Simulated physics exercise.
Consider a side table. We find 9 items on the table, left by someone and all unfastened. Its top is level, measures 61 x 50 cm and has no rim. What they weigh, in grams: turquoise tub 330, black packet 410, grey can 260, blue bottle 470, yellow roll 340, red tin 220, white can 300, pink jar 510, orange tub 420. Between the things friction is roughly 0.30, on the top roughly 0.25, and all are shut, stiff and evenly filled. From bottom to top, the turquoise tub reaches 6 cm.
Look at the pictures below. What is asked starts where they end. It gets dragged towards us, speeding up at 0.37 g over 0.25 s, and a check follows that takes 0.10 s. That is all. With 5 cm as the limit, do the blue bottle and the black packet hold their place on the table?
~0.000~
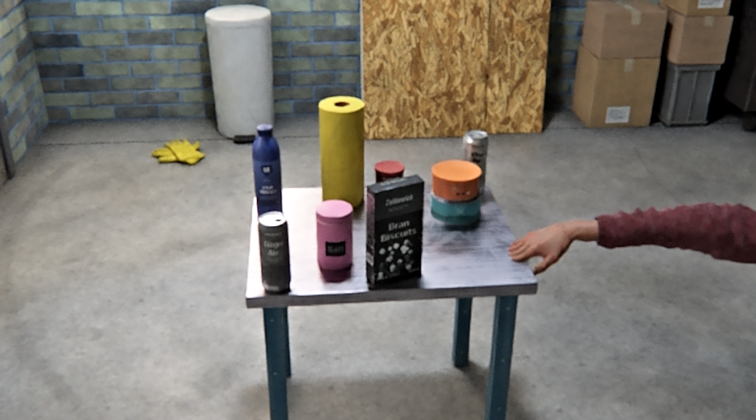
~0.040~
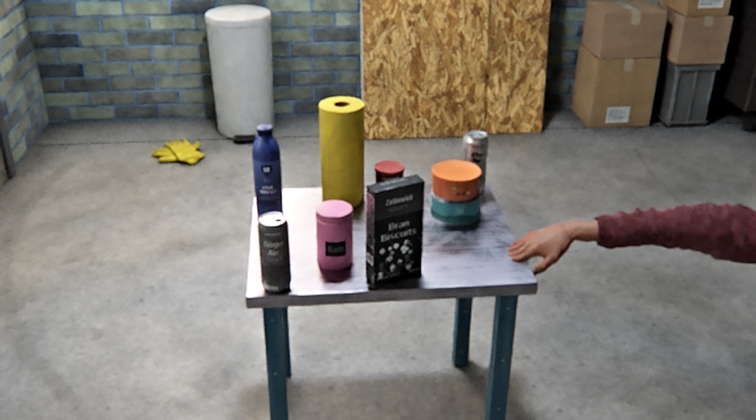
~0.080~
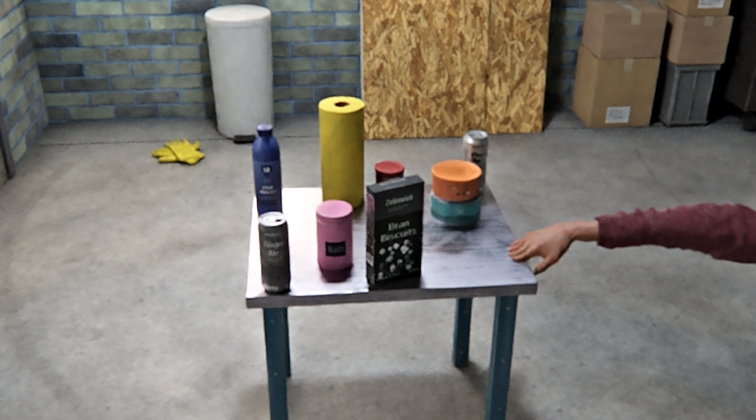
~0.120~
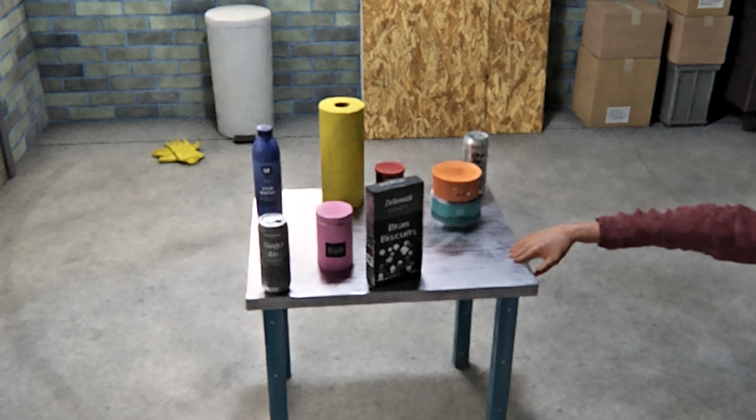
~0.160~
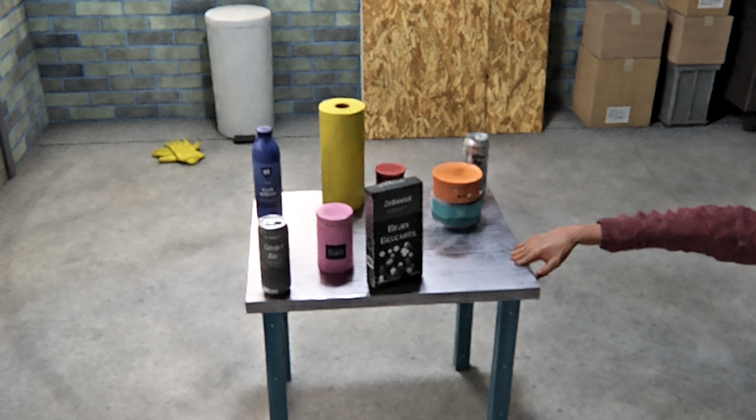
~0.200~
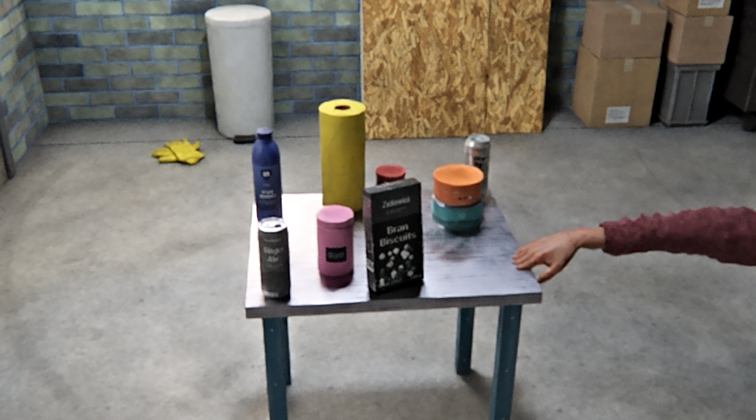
In the end the blue bottle is going to sit tight, the black packet is going to wander off.
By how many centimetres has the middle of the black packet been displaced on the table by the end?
About 9 cm.
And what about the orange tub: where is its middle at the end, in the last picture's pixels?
It ends up near (471, 217).
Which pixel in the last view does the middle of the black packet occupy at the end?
It stops at about (412, 318).
Around 0.30 s, table 10 cm from its start; black packet at 24° to upright near (390, 246); blue bottle shifted 3 cm near (267, 183); white can shifted 3 cm.
Around 0.50 s, table 16 cm from its start; black packet at 65° to upright near (399, 274).
Finally (1.1 s), on their side or leaning hard on the table, black packet; the other 8 still in place (within 5 cm). In the last view, blue bottle near (265, 205), black packet near (412, 318).
